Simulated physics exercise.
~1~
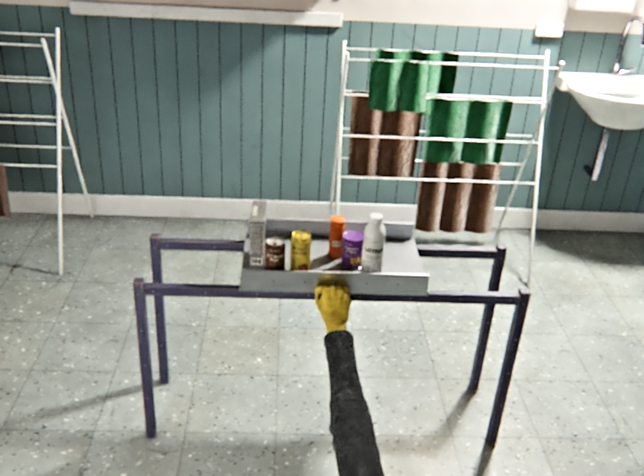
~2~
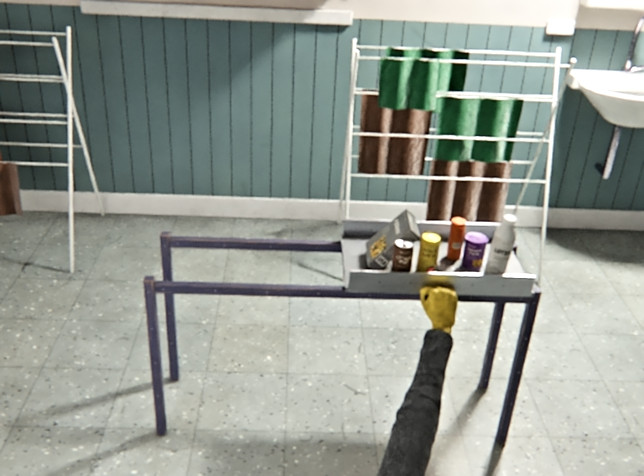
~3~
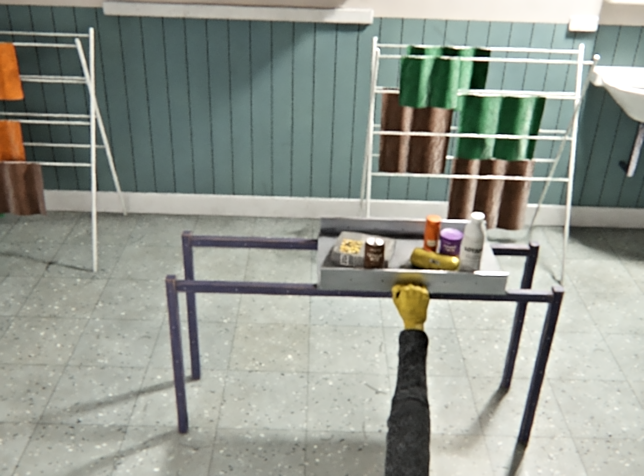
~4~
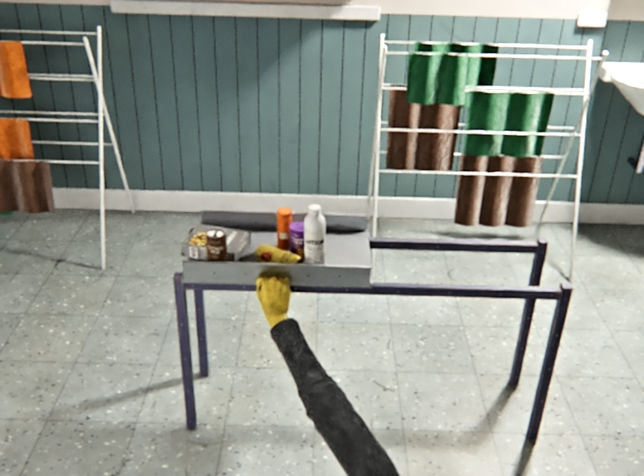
In a tiled room, a gloved hand slides a tray right, then left, toppling two items.
